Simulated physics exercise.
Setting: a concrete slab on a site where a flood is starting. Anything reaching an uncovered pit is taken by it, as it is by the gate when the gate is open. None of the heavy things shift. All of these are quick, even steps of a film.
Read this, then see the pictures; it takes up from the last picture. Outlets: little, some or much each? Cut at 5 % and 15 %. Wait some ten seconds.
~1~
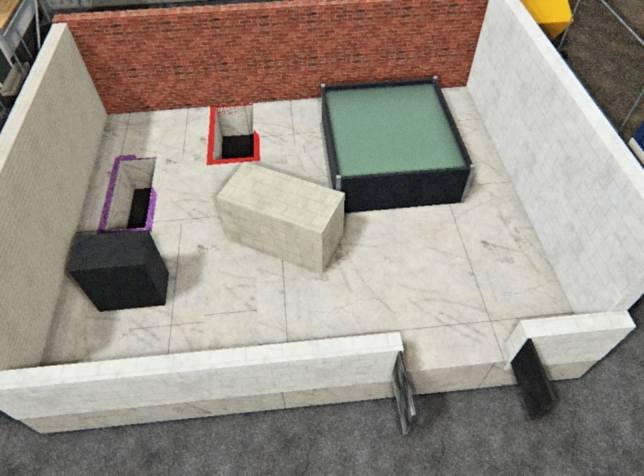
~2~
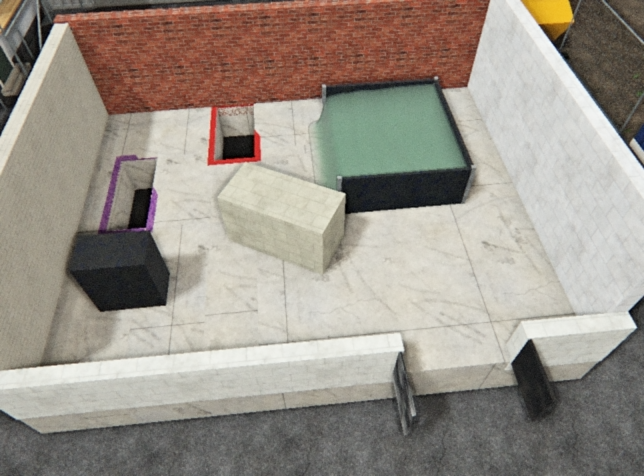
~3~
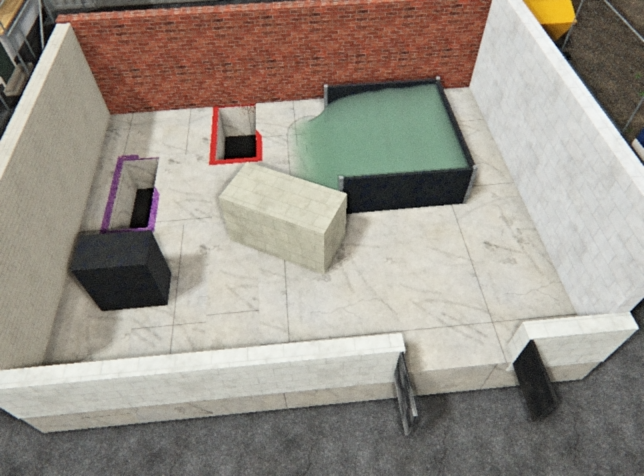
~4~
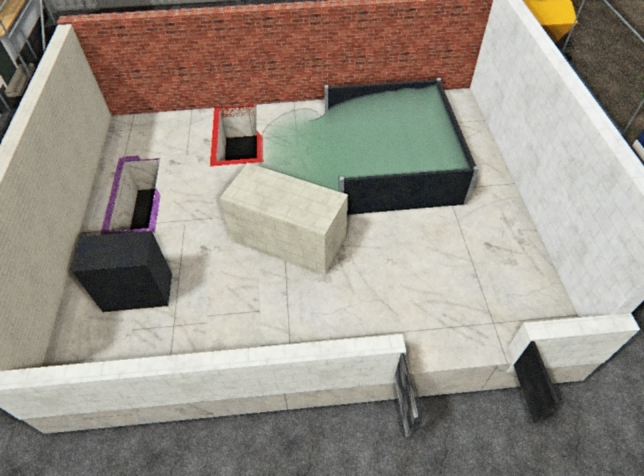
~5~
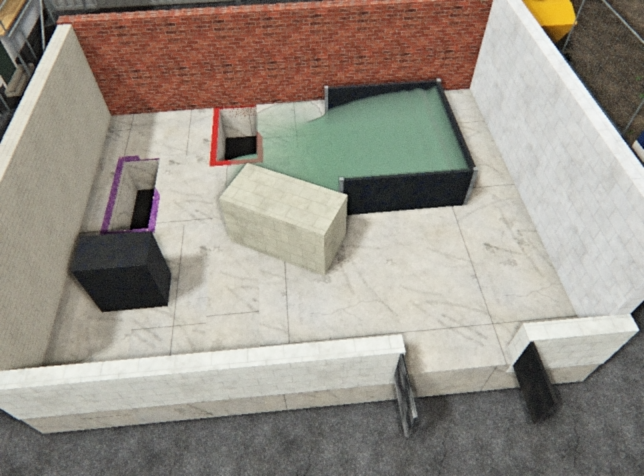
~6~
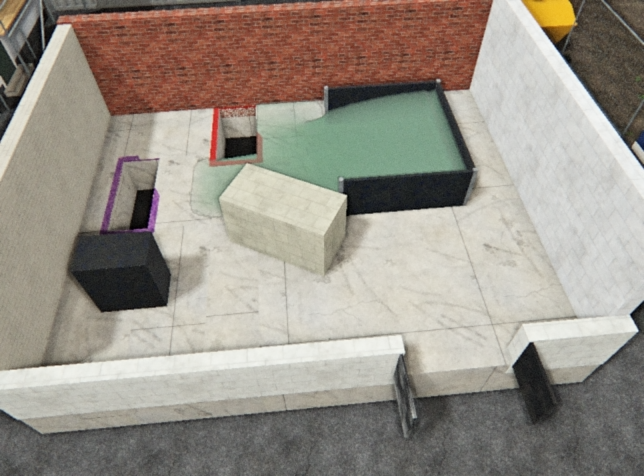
The gate: Little. The purple pit: Much. The red pit: Much.
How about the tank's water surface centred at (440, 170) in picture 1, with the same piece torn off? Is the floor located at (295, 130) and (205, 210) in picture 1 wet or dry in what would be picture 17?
I'd say the first one's soaked and the second one's soaked.
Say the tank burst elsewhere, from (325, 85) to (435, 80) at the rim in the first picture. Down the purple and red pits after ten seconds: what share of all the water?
Result - purple: 0 %; red: 40 %.
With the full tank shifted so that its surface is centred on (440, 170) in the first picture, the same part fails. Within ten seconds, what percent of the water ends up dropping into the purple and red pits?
Ten seconds on: Purple pit 25 percent, red pit 40 percent.
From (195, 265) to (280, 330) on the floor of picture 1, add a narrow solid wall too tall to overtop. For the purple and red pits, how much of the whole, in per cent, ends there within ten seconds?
Parts in a hundred: Purple 30, red 50.
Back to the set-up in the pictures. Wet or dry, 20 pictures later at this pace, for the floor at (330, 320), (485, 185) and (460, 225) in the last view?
One by one: Left dry / left dry / waterlogged.
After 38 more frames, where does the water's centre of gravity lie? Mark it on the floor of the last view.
Point: (302, 190).
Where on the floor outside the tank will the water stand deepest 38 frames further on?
I'd put it around (319, 226).
A moment on, water covers 20 % of the floor; the gate 0 %, the purple pit 4 %, the red pit 10 %.
Next, water covers 35 % of the floor; the gate 0 %, the purple pit 13 %, the red pit 22 %.
Then, water covers 45 % of the floor; the gate 0 %, the purple pit 21 %, the red pit 34 %.
Later, water covers 55 % of the floor; the gate 0 %, the purple pit 28 %, the red pit 43 %.
In the end, water covers 65 % of the floor; the gate 1 %, the purple pit 32 %, the red pit 49 %.
